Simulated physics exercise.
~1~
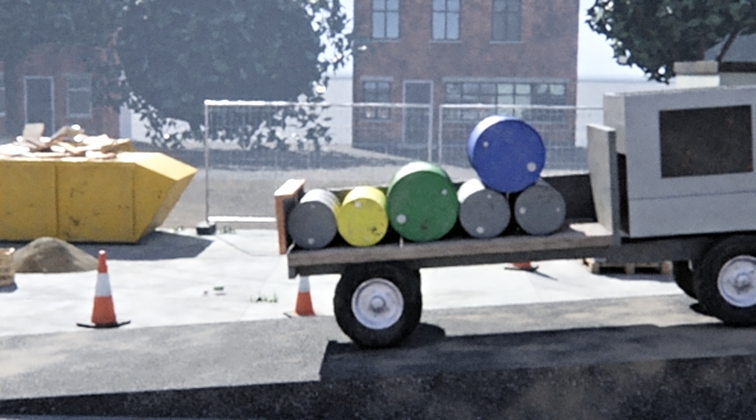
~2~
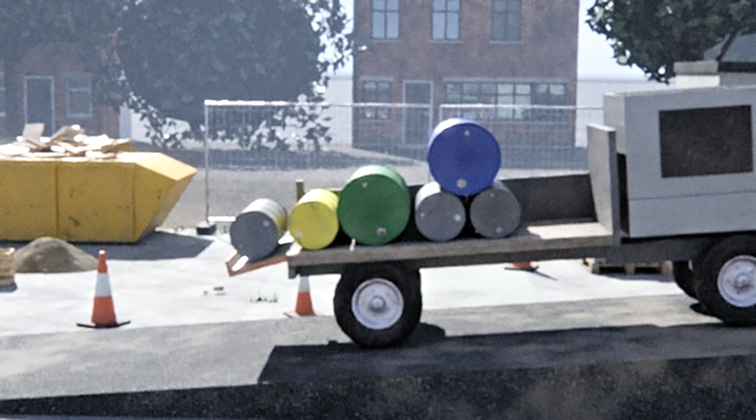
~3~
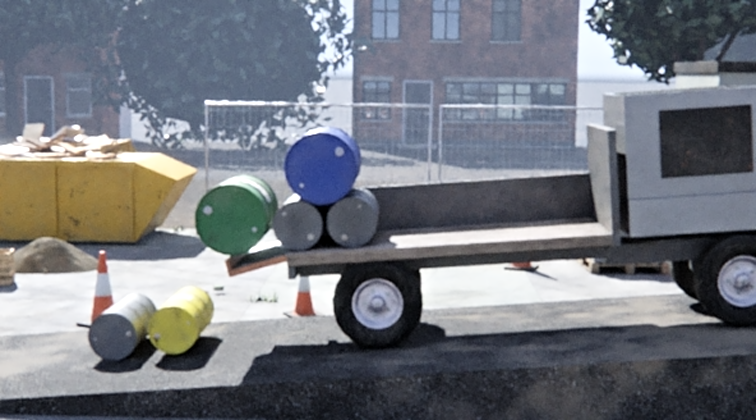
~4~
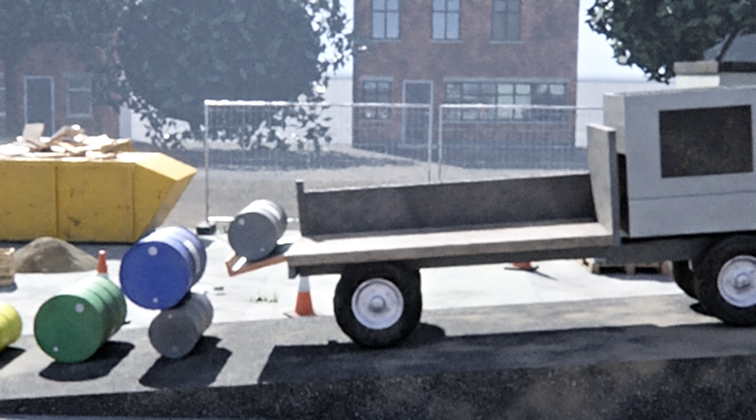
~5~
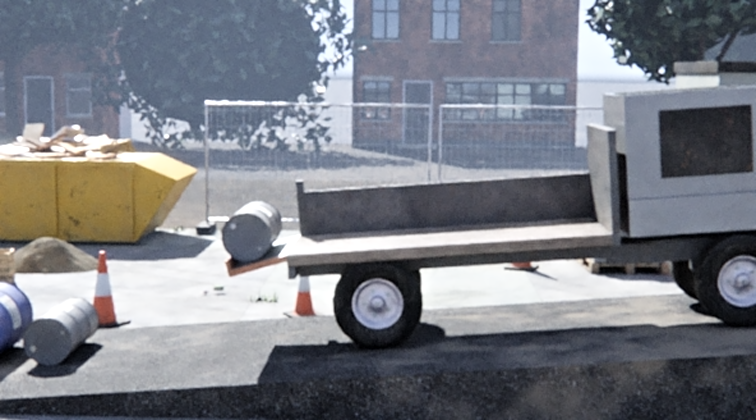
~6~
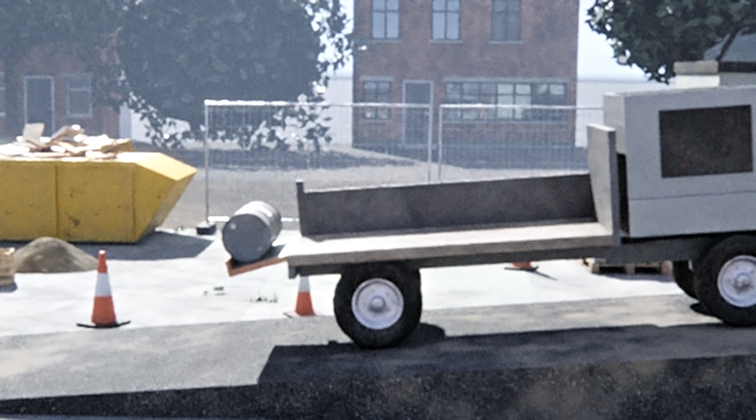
In this clip, the tailgate of a flatbed truck on a slope swings down, and the yellow, green, blue and grey drums on its bed roll left and drop onto the road, rolling out of view, until one grey drum remains resting on the lowered tailgate.
